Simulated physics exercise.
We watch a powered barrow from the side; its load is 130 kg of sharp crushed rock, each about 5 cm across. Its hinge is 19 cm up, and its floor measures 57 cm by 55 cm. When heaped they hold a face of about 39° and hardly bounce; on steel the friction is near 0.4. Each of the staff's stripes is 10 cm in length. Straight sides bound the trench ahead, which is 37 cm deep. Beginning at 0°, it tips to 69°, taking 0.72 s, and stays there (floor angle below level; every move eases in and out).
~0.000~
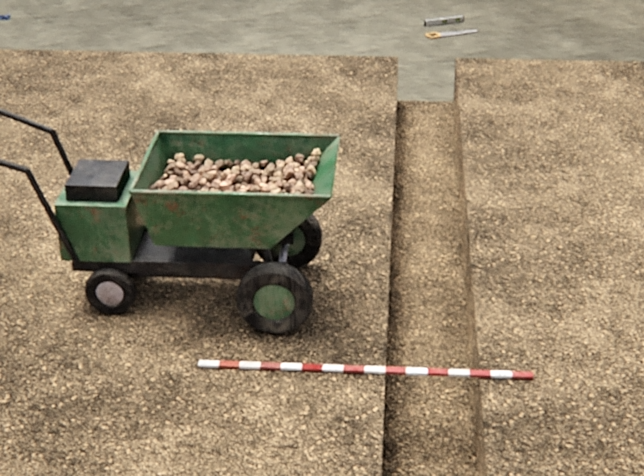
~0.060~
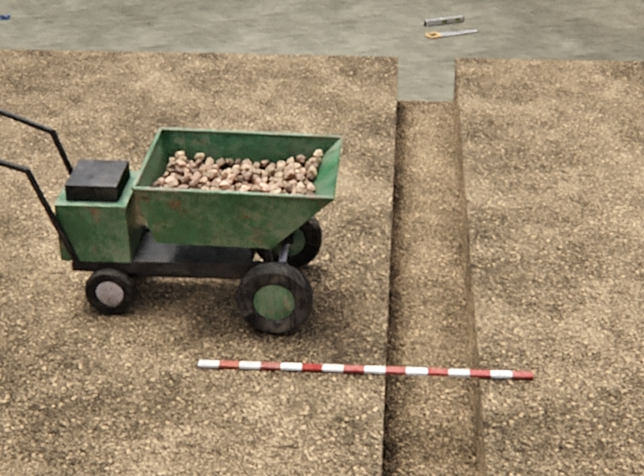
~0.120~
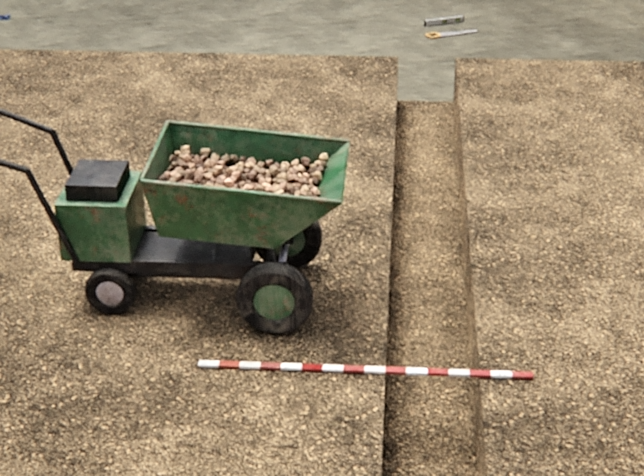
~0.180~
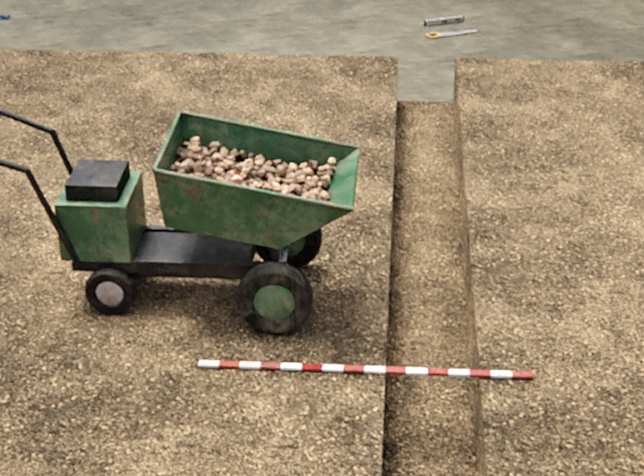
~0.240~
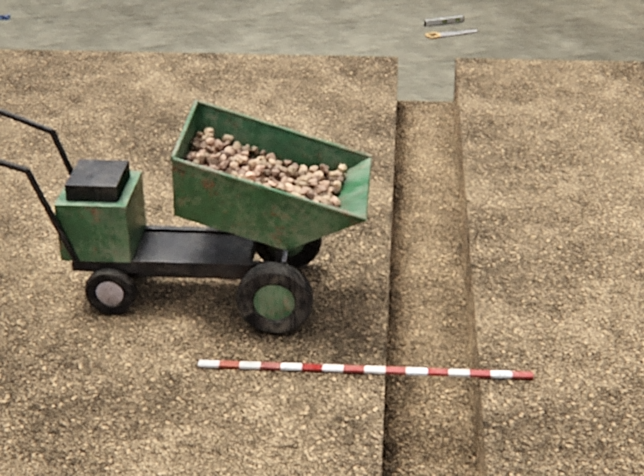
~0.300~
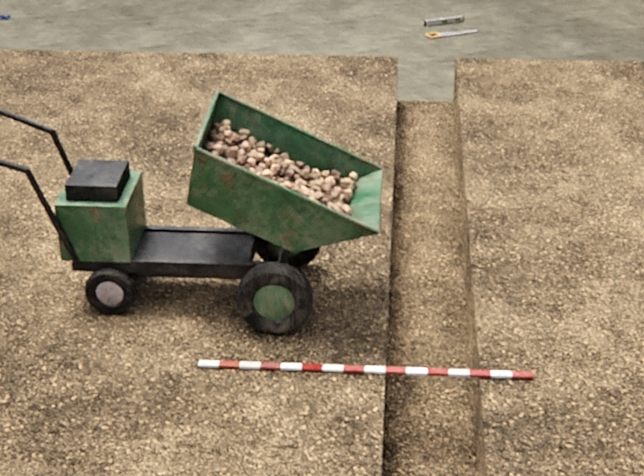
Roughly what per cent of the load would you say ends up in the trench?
I'd say 93 per cent ends up in the trench.
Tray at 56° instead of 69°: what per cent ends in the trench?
Roughly 35%.
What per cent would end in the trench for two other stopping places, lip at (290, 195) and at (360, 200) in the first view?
Result: Close to 95 then close to 70 per cent.
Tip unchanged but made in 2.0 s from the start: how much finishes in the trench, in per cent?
About 100 percent, I'd say.
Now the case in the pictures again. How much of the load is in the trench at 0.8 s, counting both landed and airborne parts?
I'd say near 10 per cent at that time.
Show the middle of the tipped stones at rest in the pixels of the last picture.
Roughly at pixel (440, 348).
After 0.5 s the floor is at 58°; 100 % in the tray; the foremost stones are at (385, 255).
After 0.8 s the floor is at 69°; 88 % in the tray, 12 % in the trench; the foremost stones are at (453, 327).
After 1.2 s the floor is at 69°; 31 % in the tray, 62 % in the trench, 7 % past the trench; the foremost stones are at (557, 307).
After 3.1 s the floor is at 69°; 0 % in the tray, 93 % in the trench, 7 % past the trench; the foremost stones are at (607, 315).
